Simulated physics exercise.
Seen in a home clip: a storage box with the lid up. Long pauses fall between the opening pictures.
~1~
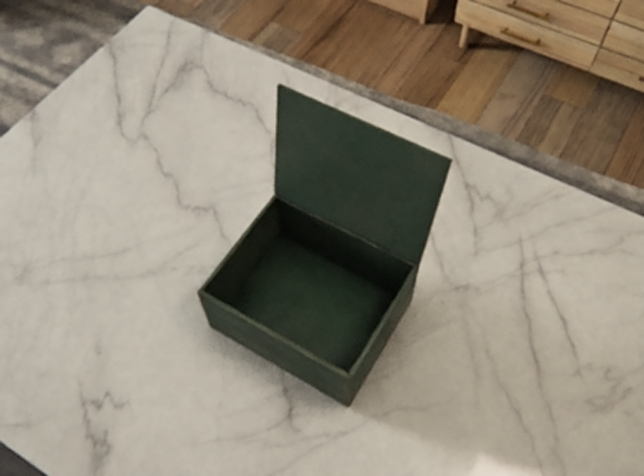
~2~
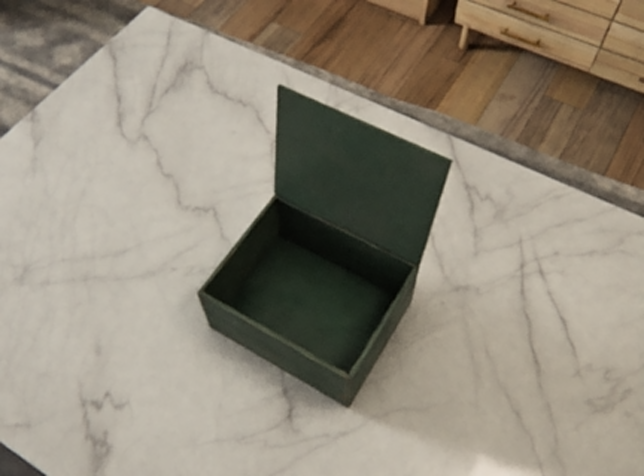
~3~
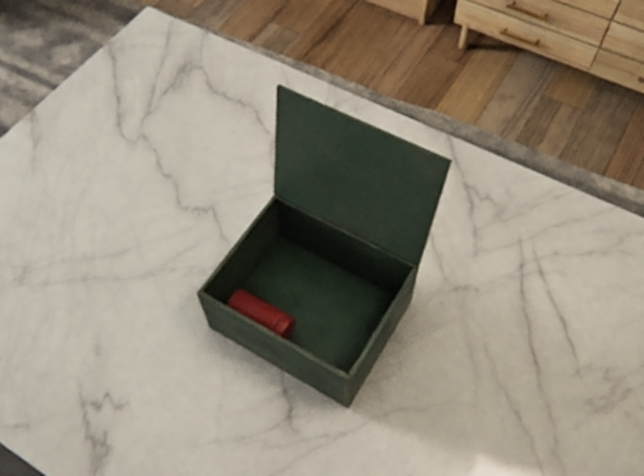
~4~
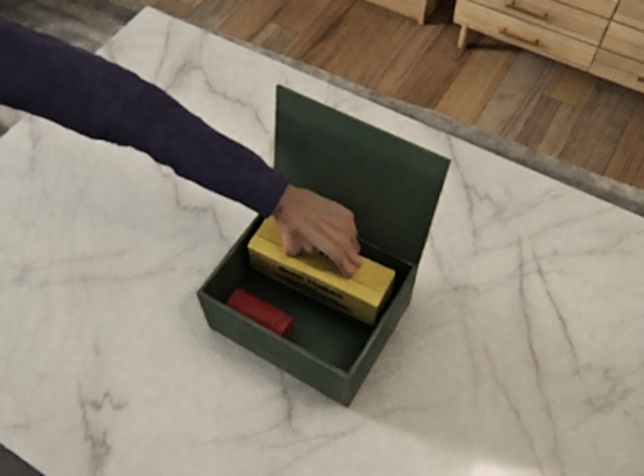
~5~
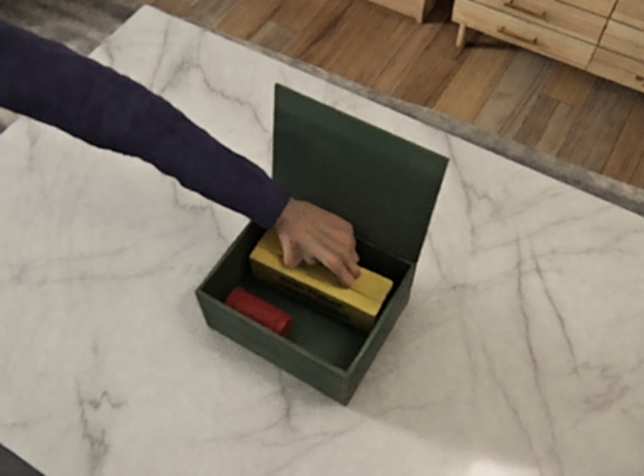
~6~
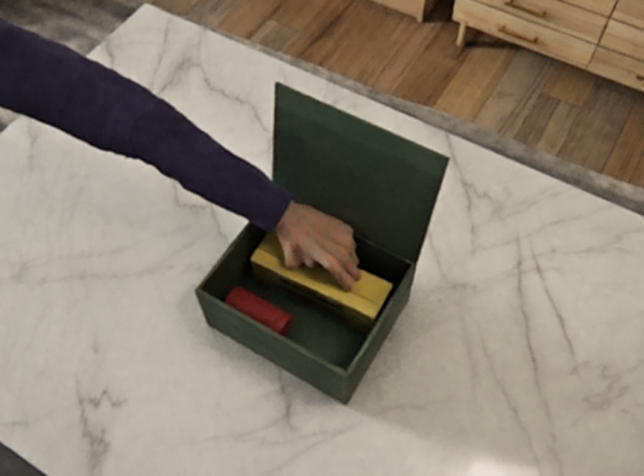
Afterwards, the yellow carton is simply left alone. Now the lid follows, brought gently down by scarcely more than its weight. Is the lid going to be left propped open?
No, it closes.
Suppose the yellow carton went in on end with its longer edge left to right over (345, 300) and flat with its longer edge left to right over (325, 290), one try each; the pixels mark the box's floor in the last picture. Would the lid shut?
Case one: Lid stays raised; case two: Lid goes down.
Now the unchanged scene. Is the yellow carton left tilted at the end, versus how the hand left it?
By the end it has kept its angle.
Then, 1.30 s after the last picture, lid 79° above the rim.
Then, 1.70 s after the last picture, lid 41° above the rim.
Then, 1.90 s after the last picture, lid 11° above the rim.
At rest, lid shut; both in place. Seen from the same camera at the end, yellow carton near (321, 282).
